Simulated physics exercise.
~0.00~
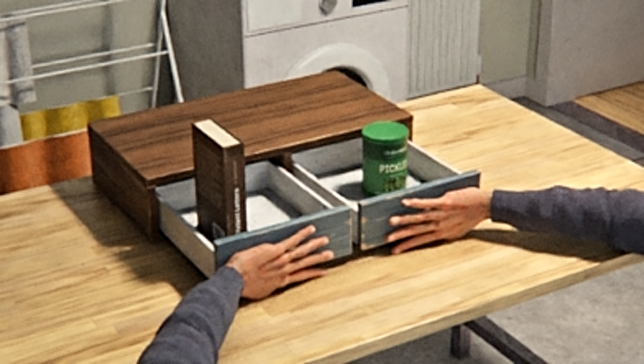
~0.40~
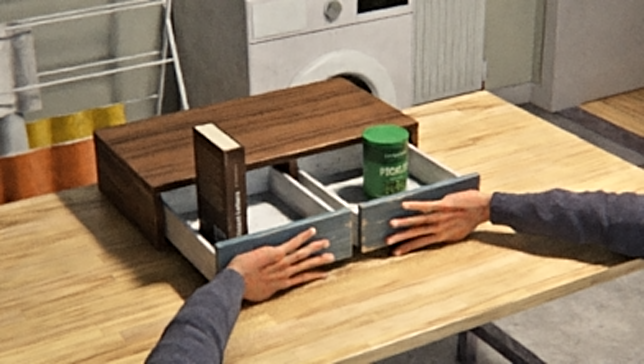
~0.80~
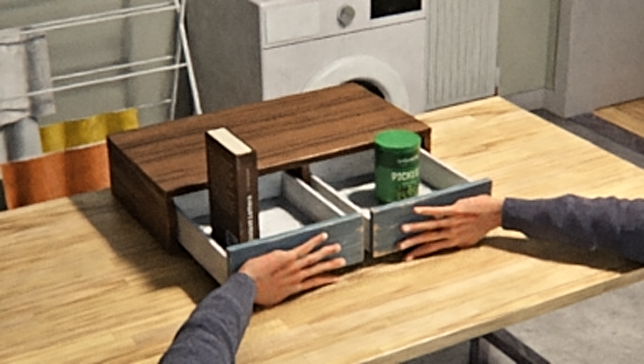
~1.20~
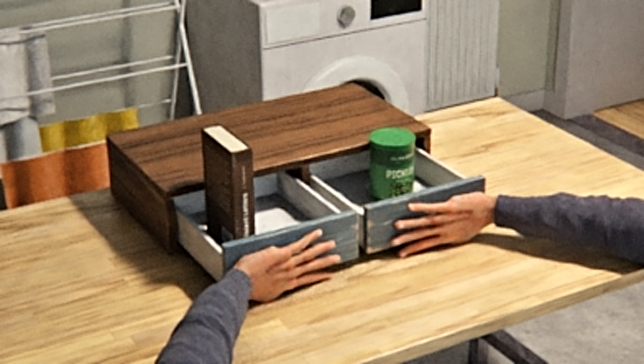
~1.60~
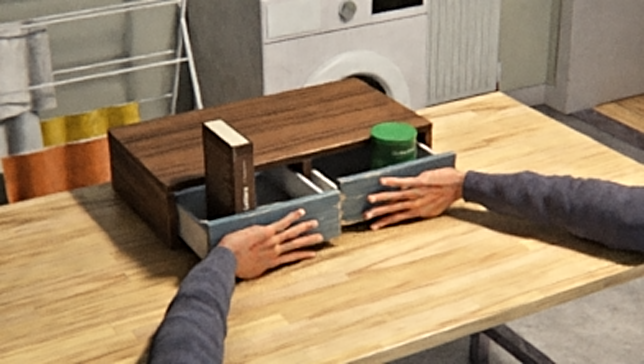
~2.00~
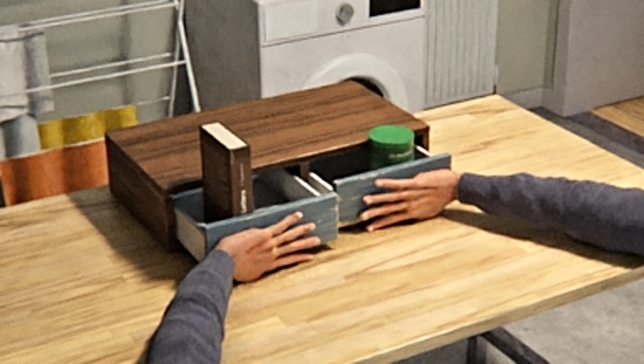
At the start, two drawers with blue-grey fronts stand open side by side in a low dark wooden chest on a table, with a washing machine behind. A brown book stands upright in the left drawer and a green tub in the right, both rising above the drawer fronts, while a hand rests on each front. The hands stay there as the view sways slightly. Then both hands push, and the drawers slide partway in together, carrying the book and tub toward the chest. At the end, both drawers remain ajar, their contents upright and the hands still against the fronts.
